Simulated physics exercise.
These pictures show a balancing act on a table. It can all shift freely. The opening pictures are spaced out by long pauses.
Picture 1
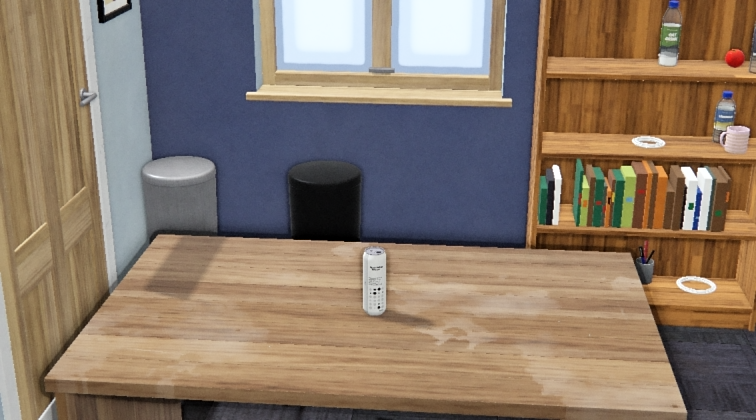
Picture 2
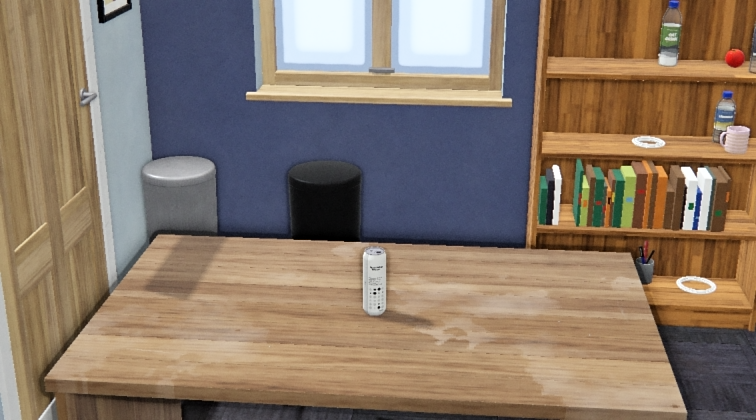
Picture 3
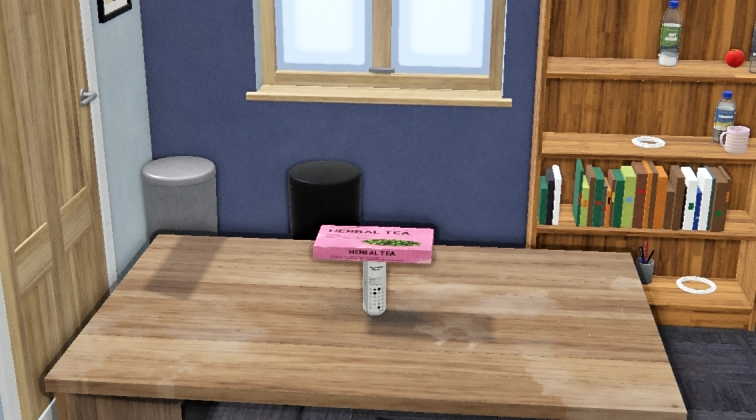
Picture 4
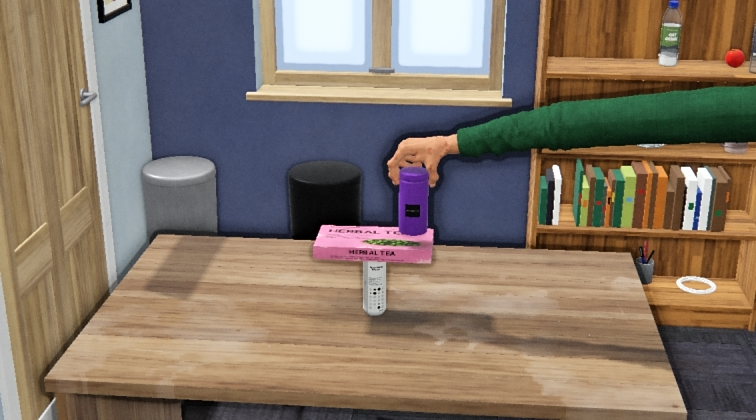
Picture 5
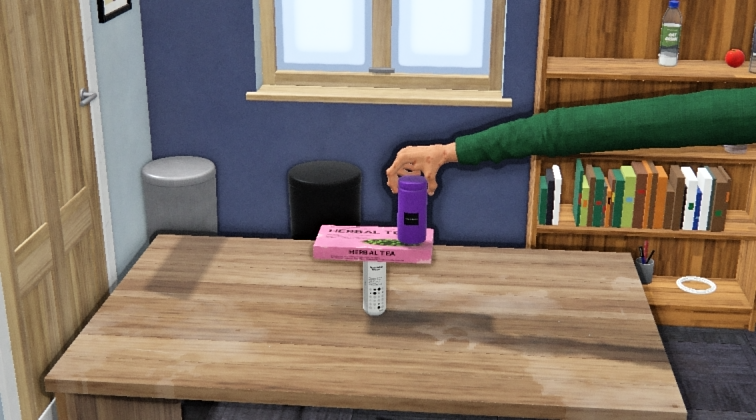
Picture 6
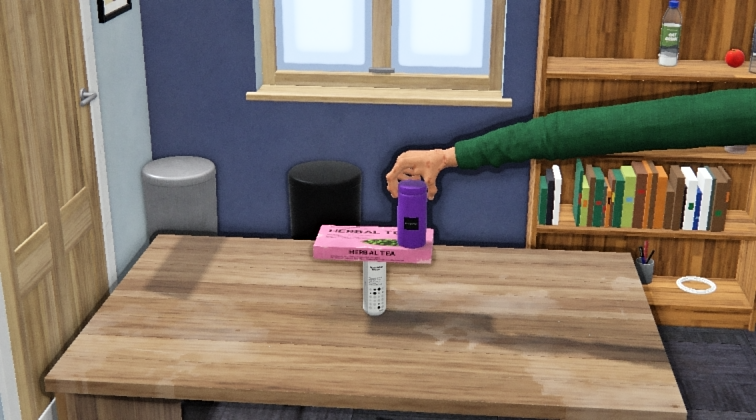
A pink tea packet appears atop a can, then a hand lowers a purple jar onto its right side.
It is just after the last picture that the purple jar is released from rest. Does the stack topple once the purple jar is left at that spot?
Yes, it topples.
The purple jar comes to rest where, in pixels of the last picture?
In the final view it sits at roughly (452, 317).
Then, 0.50 s later than the last frame, purple jar now fallen; pink packet tilted by 64°.
Then, 0.70 s later than the last frame, pink packet now fallen.
When it is over, fallen, pink packet and purple jar; white can as before. End places, in pixels of the last picture, purple jar near (452, 317). The stack loses its balance.
